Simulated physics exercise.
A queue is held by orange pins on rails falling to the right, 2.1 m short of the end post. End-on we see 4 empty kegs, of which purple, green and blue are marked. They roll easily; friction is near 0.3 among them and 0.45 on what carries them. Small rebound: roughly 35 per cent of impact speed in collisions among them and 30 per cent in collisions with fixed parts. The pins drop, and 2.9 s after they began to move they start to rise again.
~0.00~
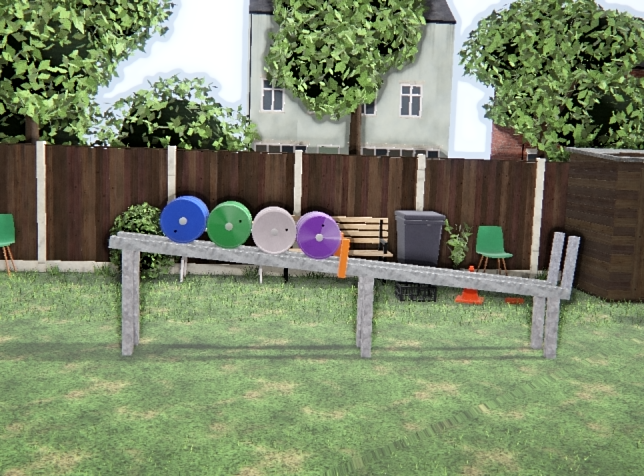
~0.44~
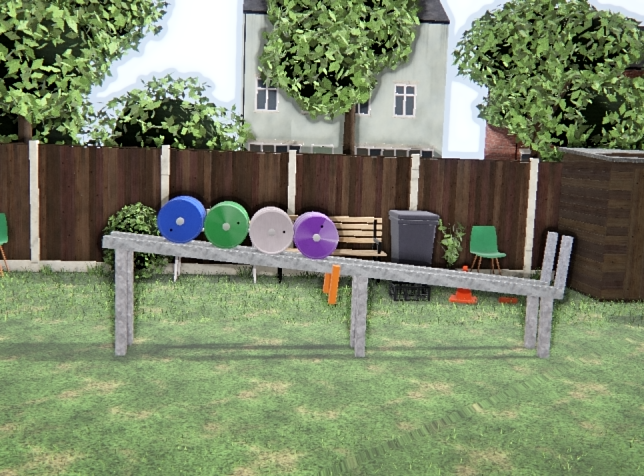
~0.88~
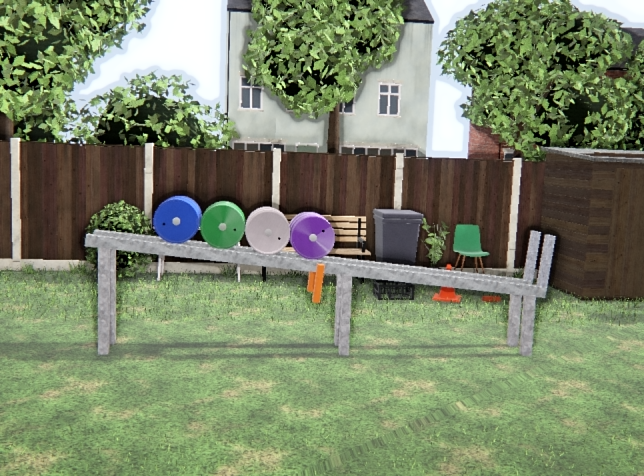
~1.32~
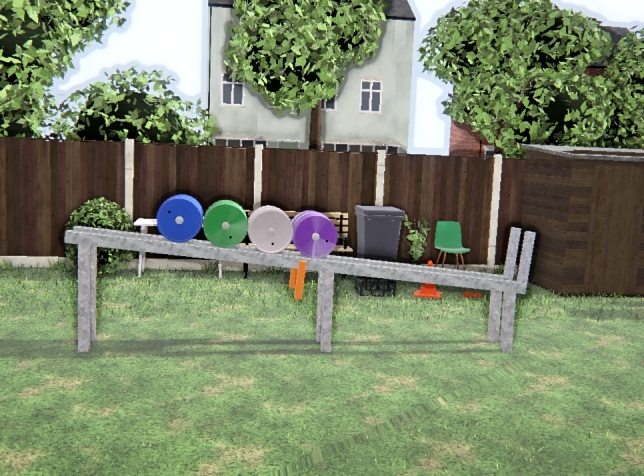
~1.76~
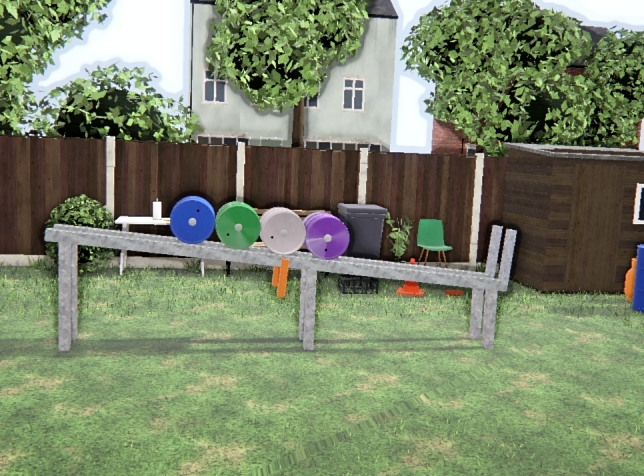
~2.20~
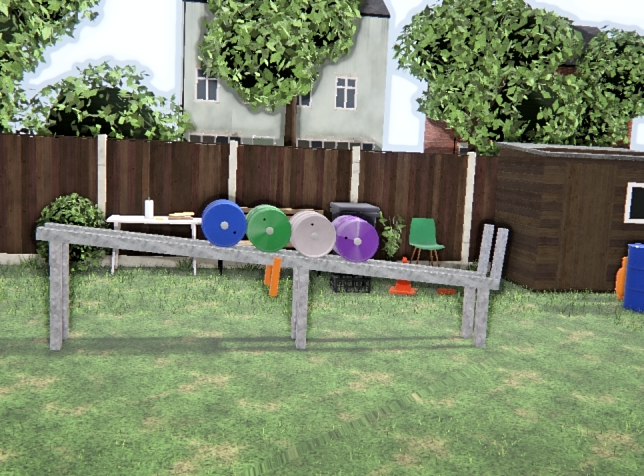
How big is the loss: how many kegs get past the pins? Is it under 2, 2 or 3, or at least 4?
It is at least 4; here the count comes to 4.
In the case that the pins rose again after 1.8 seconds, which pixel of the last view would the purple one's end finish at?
I'd put it somewhere near (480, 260).
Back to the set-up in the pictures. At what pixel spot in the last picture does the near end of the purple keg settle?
Rest position in the last view: About (479, 256).
By 2.4 s, purple is on the rails, 90 cm below the pins, rolling right; green is on the rails, 10 cm below the pins, rolling right; blue is on the rails, 30 cm above the pins, rolling right; 3 below the pins.
By 2.7 s, purple is on the rails, 120 cm below the pins, rolling right; green is on the rails, 40 cm below the pins, rolling right; blue is on the rails, 5 cm above the pins, rolling right; 3 below the pins.
By 2.9 s, purple is on the rails, 145 cm below the pins, rolling right; green is on the rails, 60 cm below the pins, rolling right; blue is on the rails, 20 cm below the pins, rolling right; 4 below the pins.
Finally (4.4 s), purple is on the rails, 190 cm below the pins; green is on the rails, 105 cm below the pins; blue is on the rails, 65 cm below the pins; 4 below the pins.
